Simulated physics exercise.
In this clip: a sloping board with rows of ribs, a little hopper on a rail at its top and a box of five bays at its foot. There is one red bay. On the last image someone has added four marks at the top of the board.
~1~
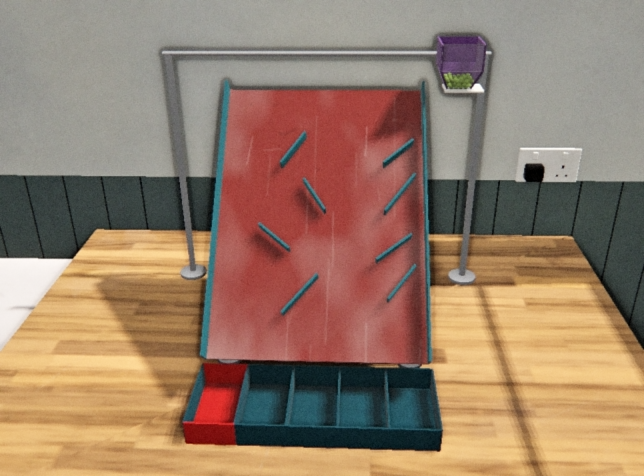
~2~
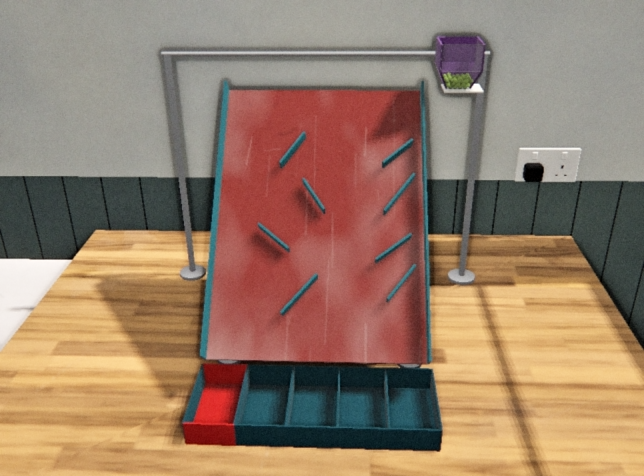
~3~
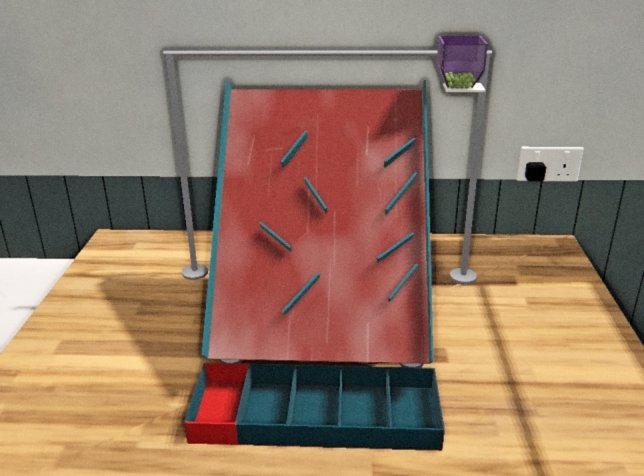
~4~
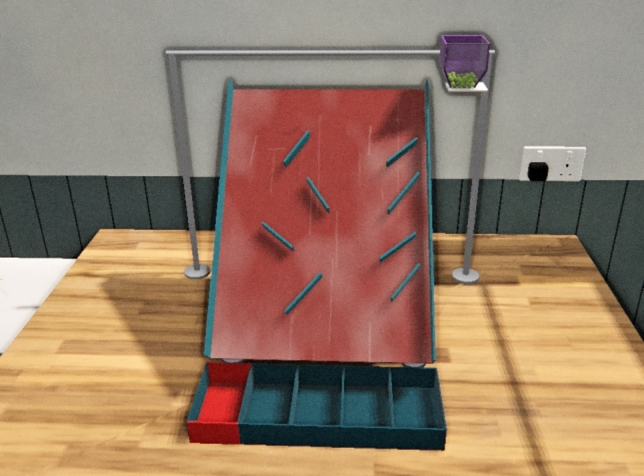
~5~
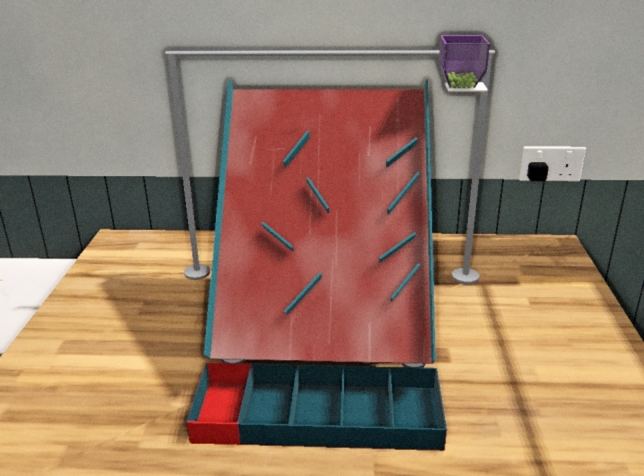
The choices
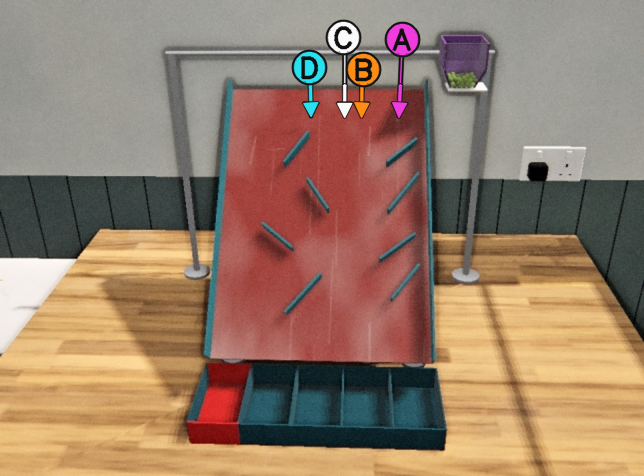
Nothing moves on the wooden tabletop except for a very slight shift of the view, seen from the front and a little above, against a grey wall with dark panelling and a socket. A sloping red board with teal ribs and edges stands beneath a grey rail, a purple hopper of green pieces at the upper right, and a five-bay box at its foot, the leftmost bay red and the others teal. The hopper, its contents and the board stay still.
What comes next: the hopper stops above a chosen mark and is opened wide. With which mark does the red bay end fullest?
I would pick mark D.
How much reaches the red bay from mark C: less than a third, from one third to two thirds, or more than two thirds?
Less than a third.
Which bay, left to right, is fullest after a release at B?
The fourth from the left.
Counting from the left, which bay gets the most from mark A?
The third from the left.
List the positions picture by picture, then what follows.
Hopper at (458, 82), dried peas, door shut, in the first frame.
Ribs (280, 162) to (304, 132), (383, 162) to (413, 139), (303, 178) to (324, 209), in the second frame.
Ribs (386, 209) to (416, 172), (260, 222) to (290, 247), (378, 258) to (413, 233), in the third frame.
Ribs (285, 311) to (321, 273), (392, 298) to (419, 264), in the fourth frame.
Red bay at (214, 432), number 1 of 5 from the left, in the fifth frame.
On the marked copy, mark A meets the board at (399, 112); mark B meets the board at (361, 112); mark C meets the board at (344, 112); mark D meets the board at (310, 111).
With A, a small part in the red bay, most in other bays, a small part outside the box.
With B, a stray few in the red bay, most in other bays, about a quarter outside the box.
With C, a stray few in the red bay, most in other bays, a small part outside the box.
With D, about a third in the red bay, about half in other bays, a small part outside the box.
